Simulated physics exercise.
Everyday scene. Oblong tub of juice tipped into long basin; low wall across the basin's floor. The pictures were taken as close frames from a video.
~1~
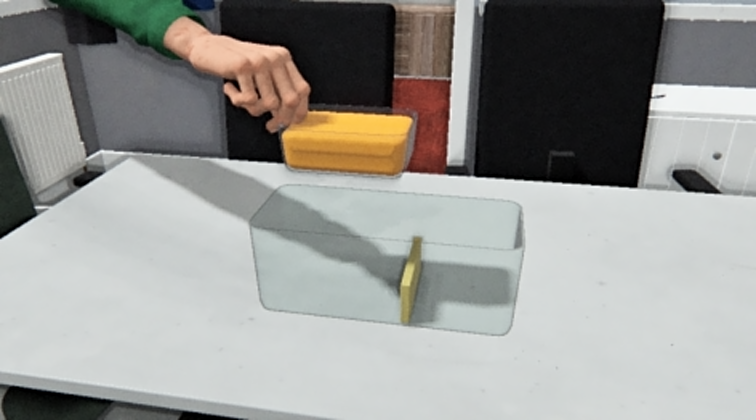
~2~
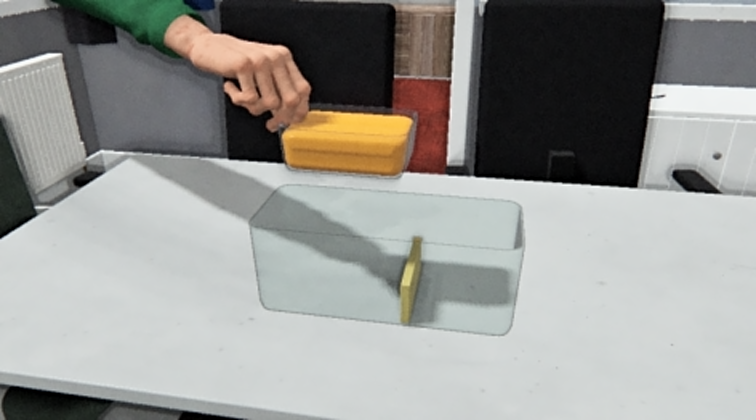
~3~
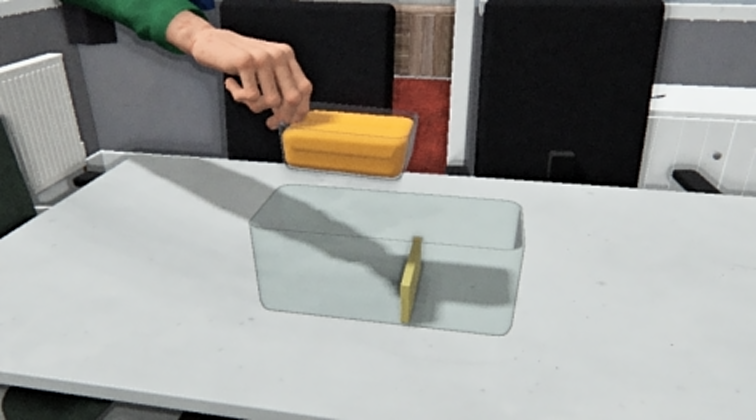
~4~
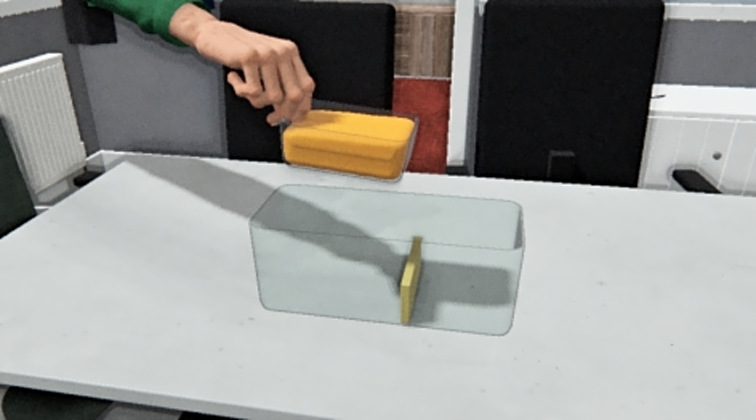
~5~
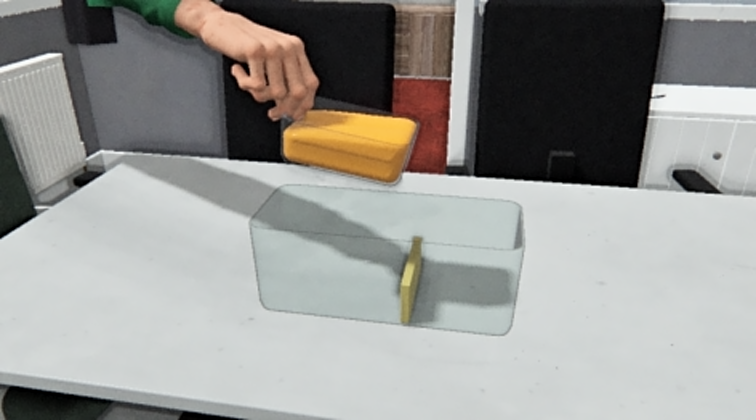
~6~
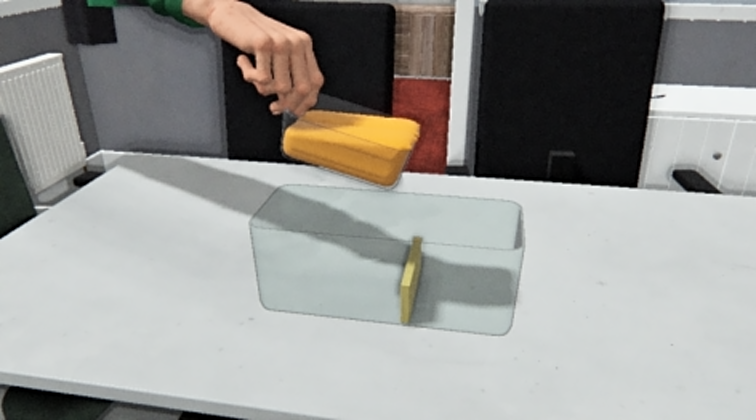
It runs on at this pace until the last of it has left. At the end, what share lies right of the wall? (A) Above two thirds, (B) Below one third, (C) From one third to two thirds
A.
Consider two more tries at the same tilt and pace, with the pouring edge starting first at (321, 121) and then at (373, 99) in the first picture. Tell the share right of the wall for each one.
It comes to 0 % the first time and 65 % the second.
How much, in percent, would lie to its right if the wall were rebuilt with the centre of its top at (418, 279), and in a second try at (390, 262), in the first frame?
My guess is some 65 percent the first time and some 85 percent the second.
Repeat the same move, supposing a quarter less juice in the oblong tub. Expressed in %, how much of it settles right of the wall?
Estimate: Around 75 per cent.
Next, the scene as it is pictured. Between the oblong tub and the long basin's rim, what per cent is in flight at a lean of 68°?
That works out near 25 percent.
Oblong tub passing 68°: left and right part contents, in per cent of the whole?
Left side 0 in a hundred, right side 50 in a hundred.
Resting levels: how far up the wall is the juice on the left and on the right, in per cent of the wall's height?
The left reads 10 in a hundred and the right 50 in a hundred.
A moment on, the tilt is 68° and 21 per cent is still to pour, 0 is left of the wall and 51 right of it.
Next, the tilt is 102° and 3 per cent is still to pour, 13 is left of the wall and 78 right of it.
Then the tilt is 111° and 0 per cent is still to pour, 17 is left of the wall and 78 right of it.
Later the tilt is 111° and 0 per cent is still to pour, 17 is left of the wall and 78 right of it.
At rest 17 per cent lies left of the wall, 78 right of it and 4 outside.
